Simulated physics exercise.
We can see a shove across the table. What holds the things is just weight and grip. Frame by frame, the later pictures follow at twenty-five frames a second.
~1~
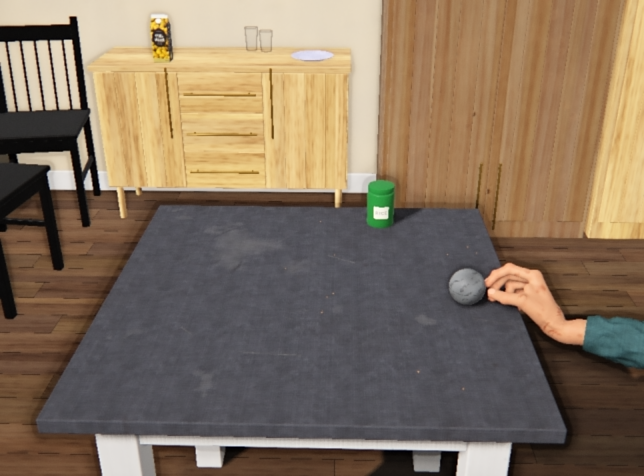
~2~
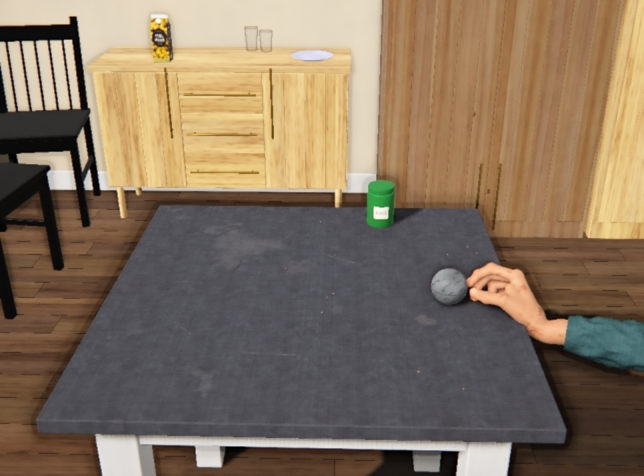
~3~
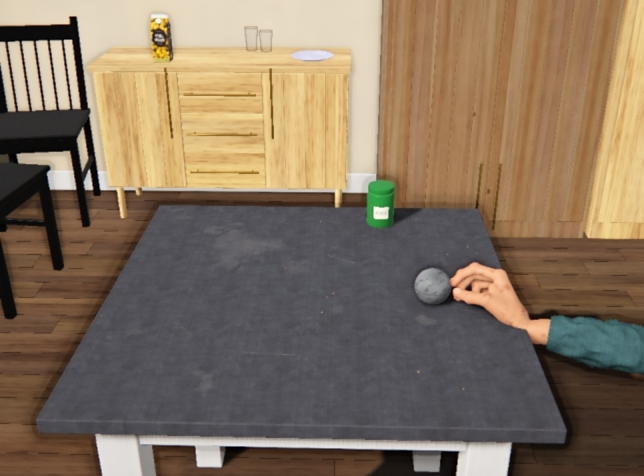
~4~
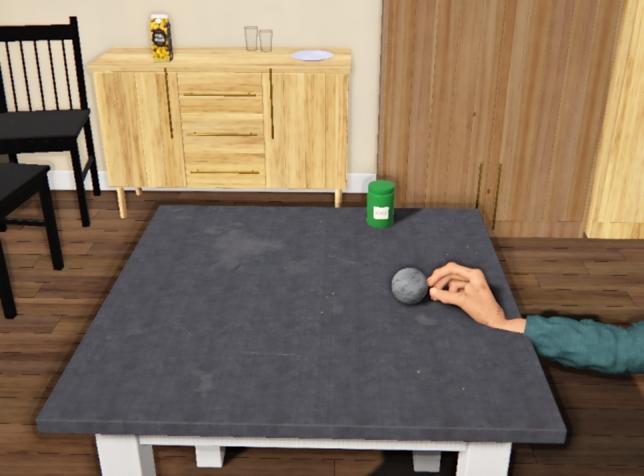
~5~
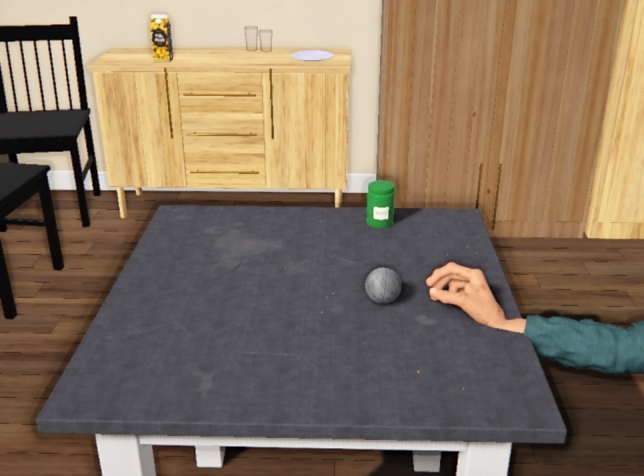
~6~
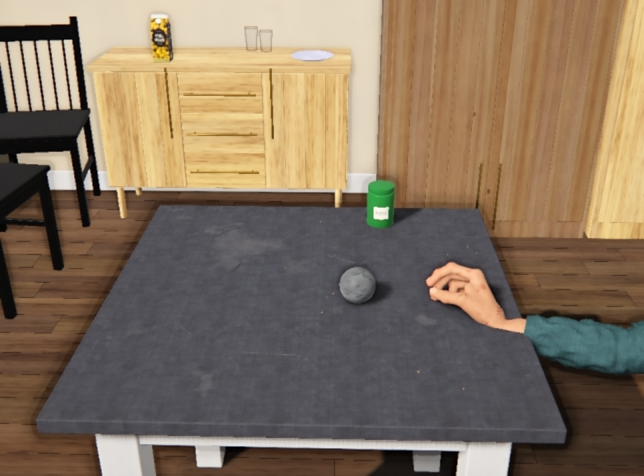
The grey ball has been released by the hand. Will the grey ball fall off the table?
Yes, it leaves the table.
Then, 0.30 s after the last picture, grey ball rolled well along near (180, 283).
Then, 0.70 s after the last picture, grey ball now off the table.
By the end, off the table, grey ball.
